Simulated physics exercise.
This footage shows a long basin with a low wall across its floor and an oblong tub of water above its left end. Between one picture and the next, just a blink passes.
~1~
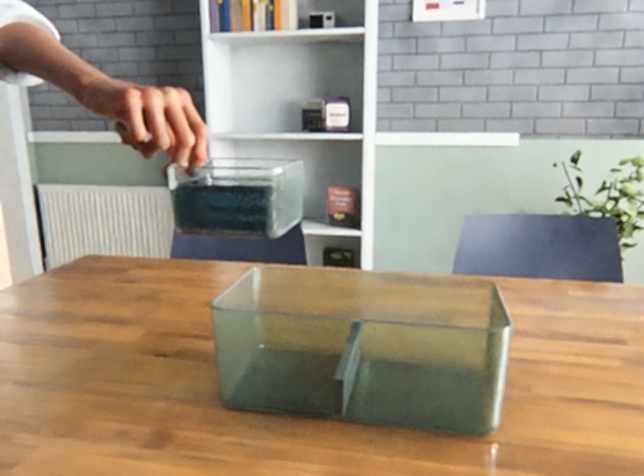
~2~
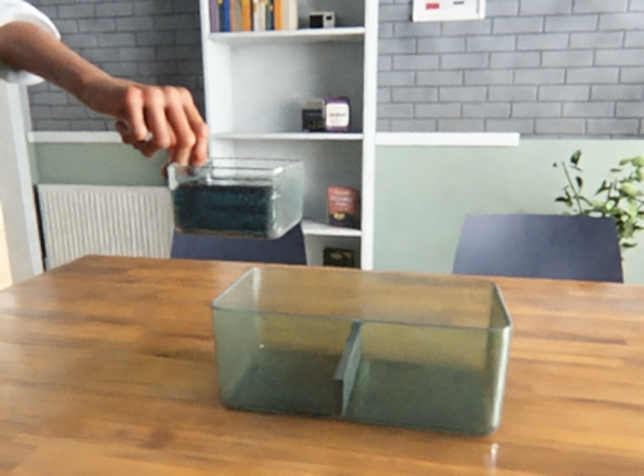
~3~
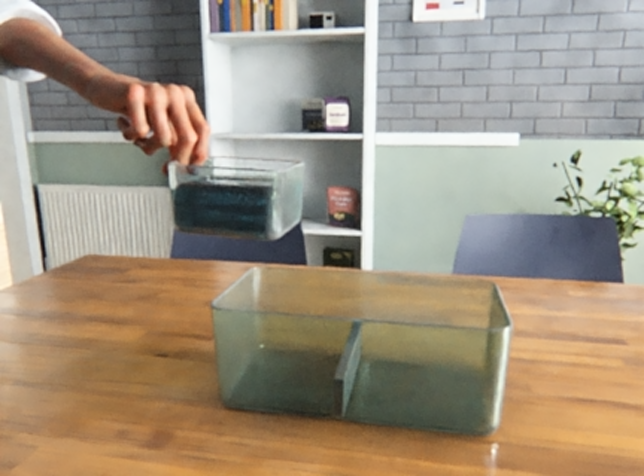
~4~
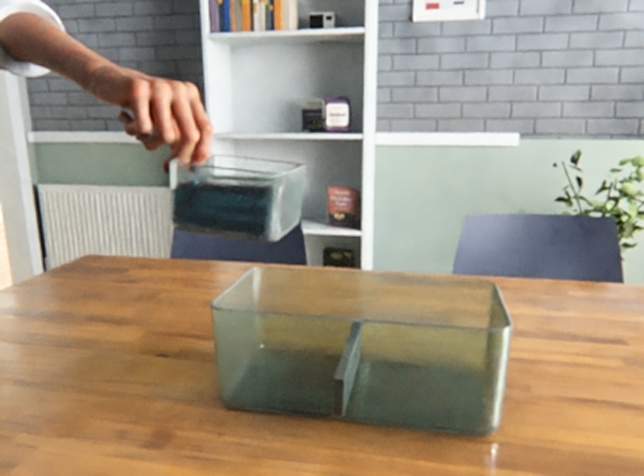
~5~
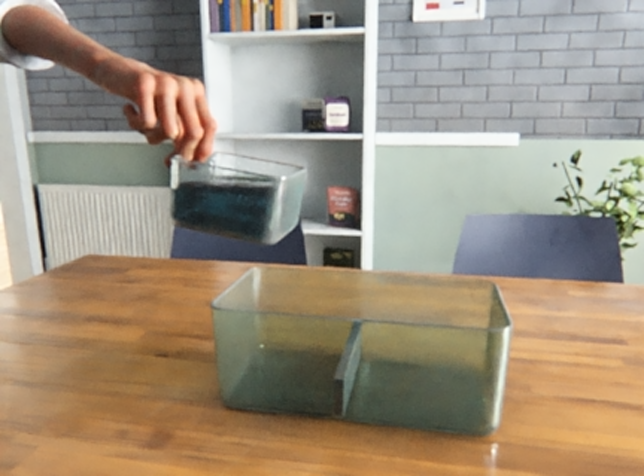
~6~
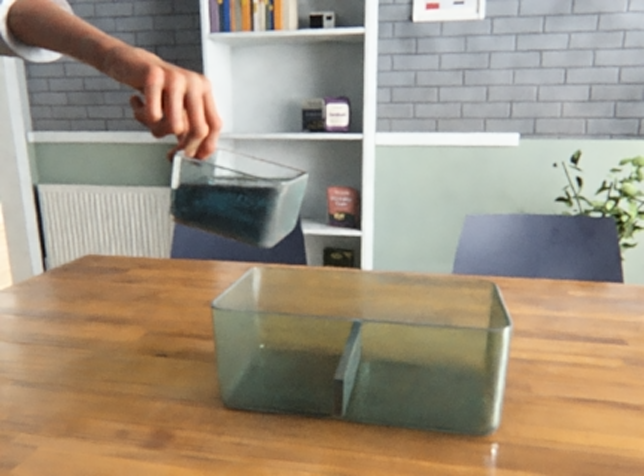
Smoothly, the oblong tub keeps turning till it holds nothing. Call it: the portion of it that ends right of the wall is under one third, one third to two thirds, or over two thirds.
One third to two thirds.
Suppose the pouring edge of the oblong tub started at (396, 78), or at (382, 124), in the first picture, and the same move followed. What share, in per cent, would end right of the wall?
Try one: 85 %; try two: 95 %.
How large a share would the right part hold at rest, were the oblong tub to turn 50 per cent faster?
Roughly 35 in a hundred.
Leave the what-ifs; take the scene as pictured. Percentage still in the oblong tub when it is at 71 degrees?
Near 50 per cent.
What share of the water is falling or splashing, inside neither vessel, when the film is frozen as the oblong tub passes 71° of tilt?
Near 30 in a hundred.
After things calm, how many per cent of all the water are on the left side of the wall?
Roughly 50 per cent.
A moment on, the oblong tub is tipped part way and 52 per cent is still to pour, 7 is left of the wall and 10 right of it.
Next, the oblong tub is tipped right over and 9 per cent is still to pour, 38 is left of the wall and 47 right of it.
Then the oblong tub is tipped right over and 0 per cent is still to pour, 52 is left of the wall and 47 right of it.
Later the oblong tub is tipped right over and 0 per cent is still to pour, 52 is left of the wall and 47 right of it.
Finally, 52 per cent lies left of the wall, 47 right of it and 1 outside.
